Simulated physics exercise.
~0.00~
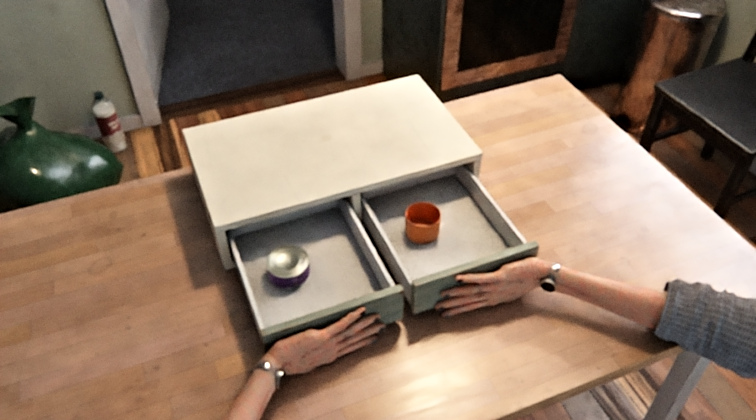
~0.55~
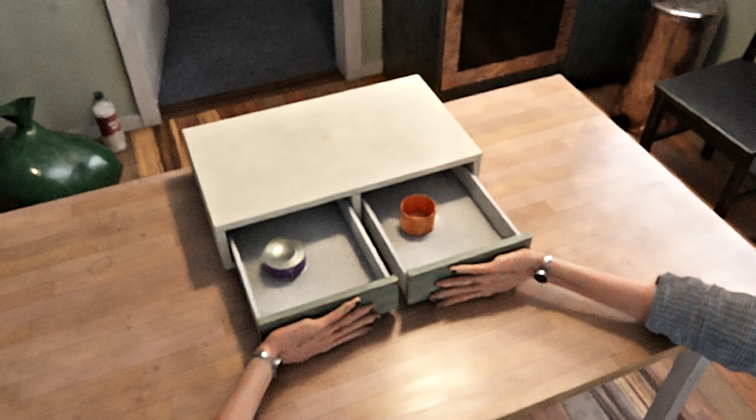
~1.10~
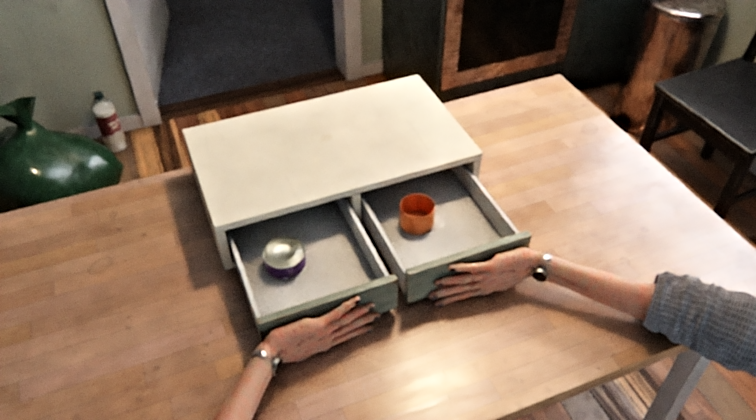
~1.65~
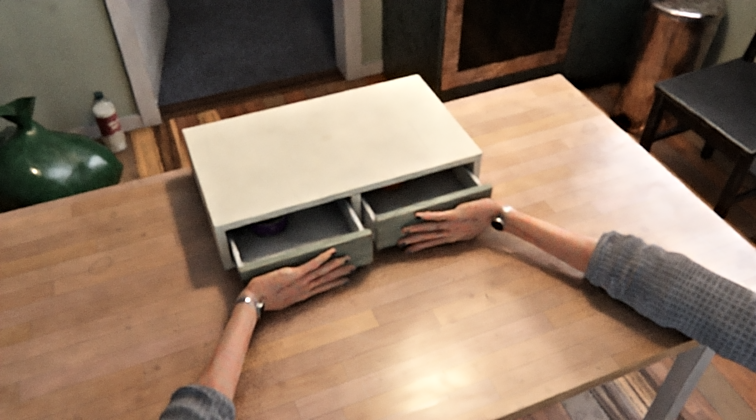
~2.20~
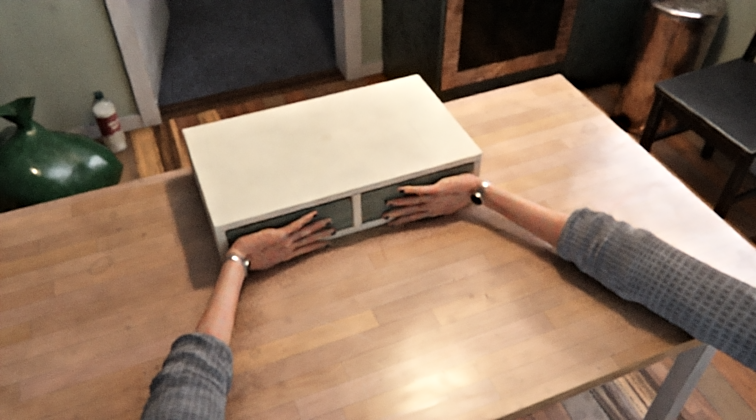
Two hands pushing both open drawers of a low white cabinet fully shut, the purple pot and orange cup disappearing inside.
